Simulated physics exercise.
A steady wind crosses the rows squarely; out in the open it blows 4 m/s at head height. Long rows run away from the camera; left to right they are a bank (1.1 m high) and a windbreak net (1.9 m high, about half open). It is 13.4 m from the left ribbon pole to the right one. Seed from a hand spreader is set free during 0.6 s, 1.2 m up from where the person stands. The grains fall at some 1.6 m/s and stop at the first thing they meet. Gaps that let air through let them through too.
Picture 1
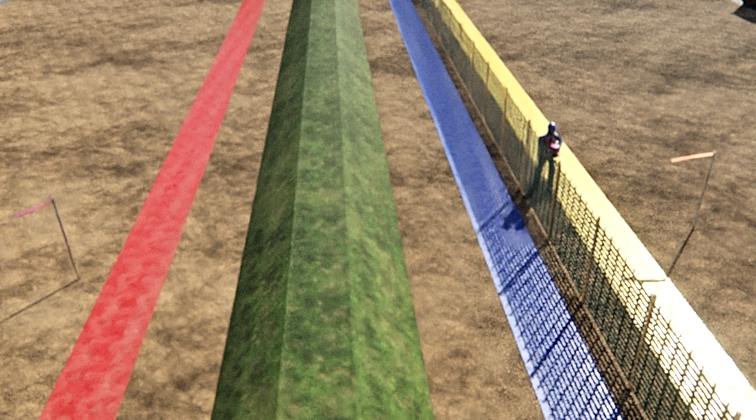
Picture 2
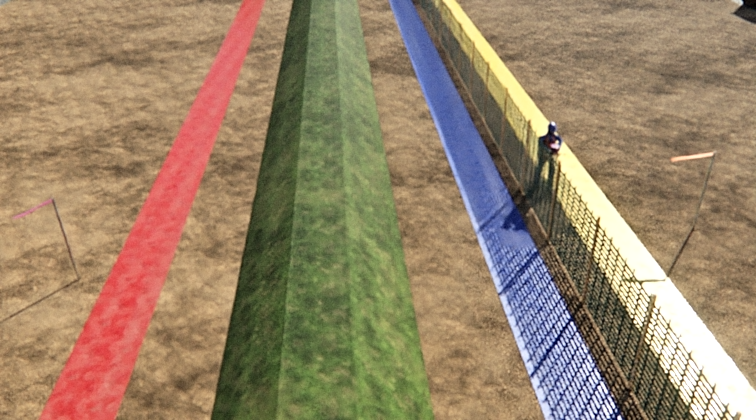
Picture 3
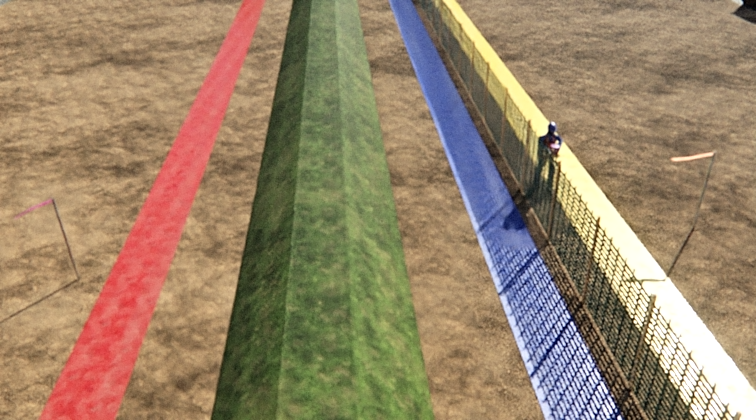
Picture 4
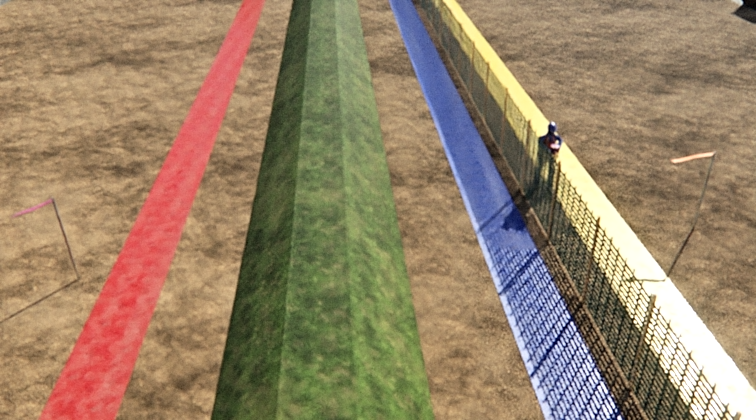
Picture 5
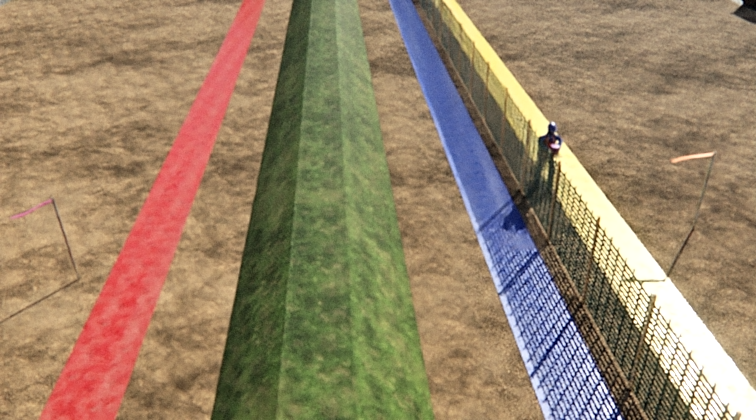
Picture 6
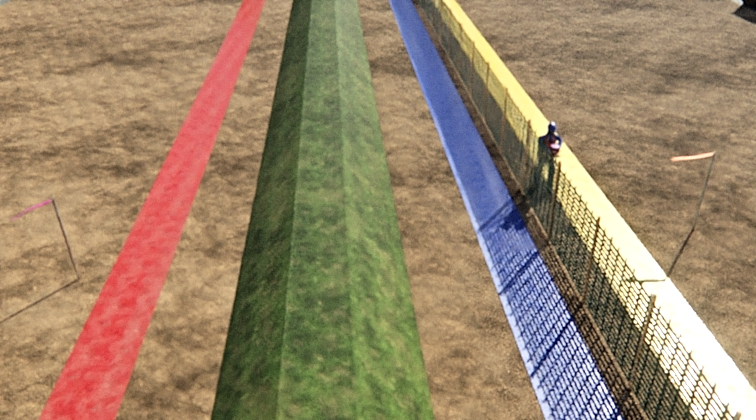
Pole ribbons fluttering slightly leftward over bare ground, with a small figure standing still by a net fence beside a grassy bank.
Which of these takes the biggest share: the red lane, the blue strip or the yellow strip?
The blue one.
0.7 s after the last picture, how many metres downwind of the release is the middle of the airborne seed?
Roughly 1.5 m.
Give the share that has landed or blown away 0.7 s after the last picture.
Some 50 per cent.
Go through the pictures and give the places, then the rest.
The left ribbon ends at (14, 217), leaning 70 degrees to the left, the seed in the air spans x = 545 to 565 around y = 155 and it comes from (555, 155), in the first frame.
The right ribbon ends at (672, 160), leaning 85 degrees to the left, the seed in the air spans x = 545 to 560 around y = 160, the yellow one passes (605, 232), the red one passes (146, 257) and the blue one passes (504, 237), in the second frame.
The left ribbon ends at (14, 219), leaning 65 degrees to the left, the seed in the air spans x = 540 to 560 around y = 160 and the top of the windbreak net crosses (536, 130), in the third frame.
The right ribbon ends at (673, 161), leaning 85 degrees to the left, the seed in the air spans x = 535 to 560 around y = 160, the yellow one passes (568, 180), the red one passes (170, 199) and the blue one passes (481, 184), in the fourth frame.
The left ribbon ends at (11, 218), leaning 70 degrees to the left and the seed in the air spans x = 525 to 560 around y = 165, in the fifth frame.
The right ribbon ends at (672, 160), leaning 85 degrees to the left, the seed in the air spans x = 520 to 560 around y = 165 and the top of the bank crosses (320, 172), in the sixth frame.
Then, 0.7 s after the last picture, 48 % is in the air or yet to come; 0 % lies on the yellow strip, 0 % on the red lane and 39 % on the blue strip; the middle of what still flies is 0.3 m above the low ground, near (497, 190).
Then, 1.5 s after the last picture, 4 % is in the air or yet to come; 0 % lies on the yellow strip, 0 % on the red lane and 69 % on the blue strip.
Then, 3.0 s after the last picture, 0 % is in the air or yet to come; 0 % lies on the yellow strip, 0 % on the red lane and 70 % on the blue strip.
Then, 7.5 s after the last picture, 0 % is in the air or yet to come; 0 % lies on the yellow strip, 0 % on the red lane and 70 % on the blue strip.
Then, 44.5 s after the last picture, 0 % is in the air or yet to come; 0 % lies on the yellow strip, 0 % on the red lane and 70 % on the blue strip.
